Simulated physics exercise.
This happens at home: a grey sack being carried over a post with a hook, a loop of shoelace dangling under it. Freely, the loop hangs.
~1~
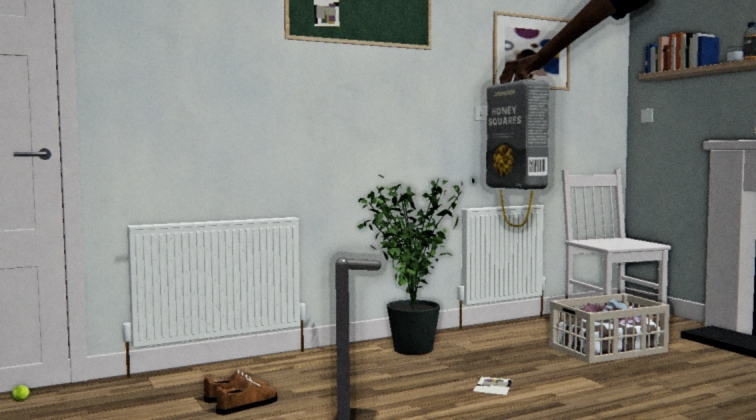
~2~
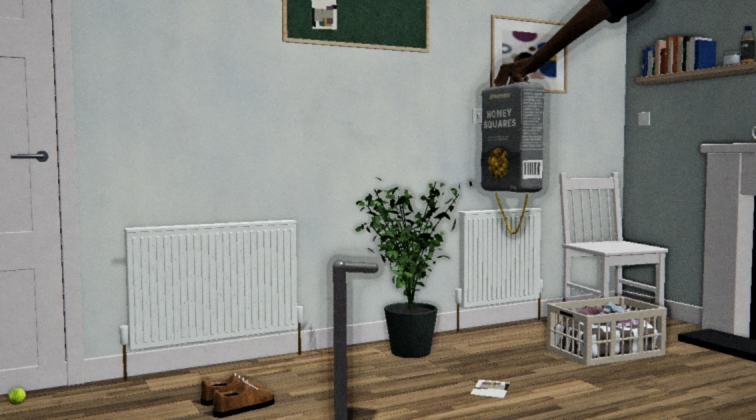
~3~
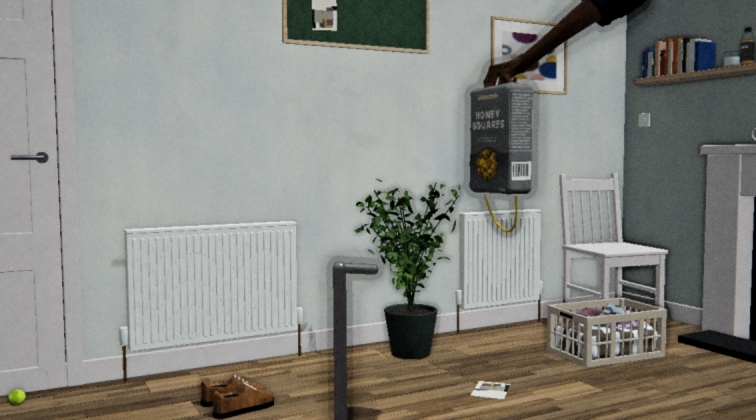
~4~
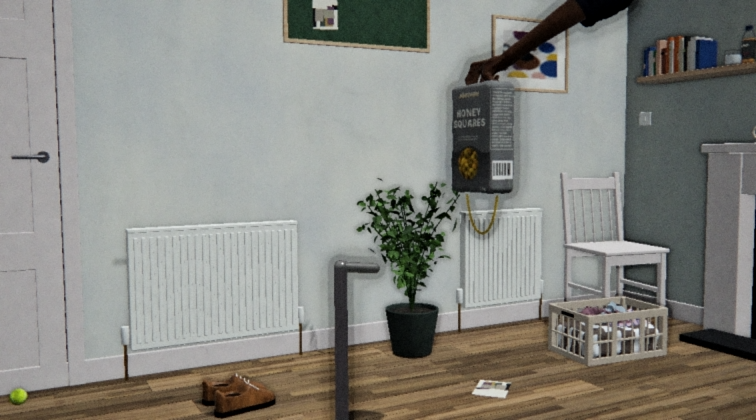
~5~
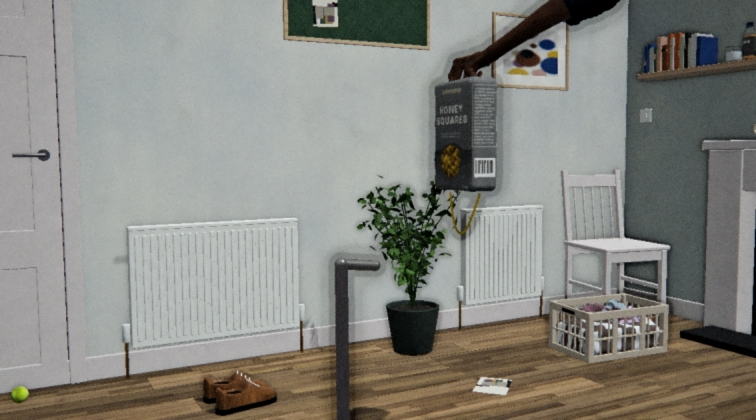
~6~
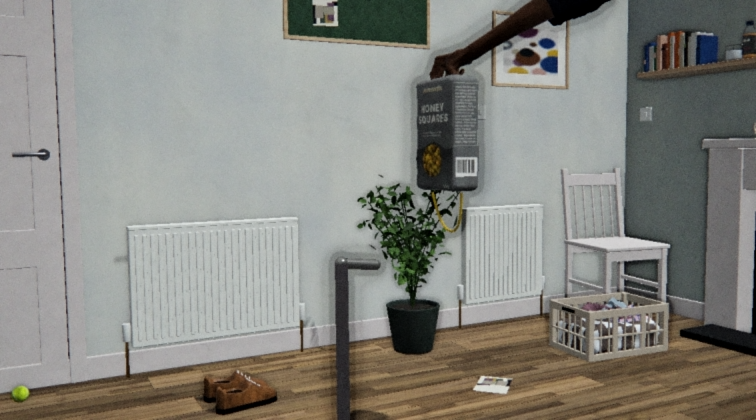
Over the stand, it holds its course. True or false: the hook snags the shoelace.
False.
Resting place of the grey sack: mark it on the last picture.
In the last view, the middle of it rests at (194, 134).
Then, 0.38 s past the final frame, sack nearing the post near (401, 135).
Then, 1.04 s past the final frame, sack over the post near (314, 134).
Then, 1.70 s past the final frame, sack past the post near (214, 134).
When it is over, sack past the post near (194, 134). The grey sack passes clear.
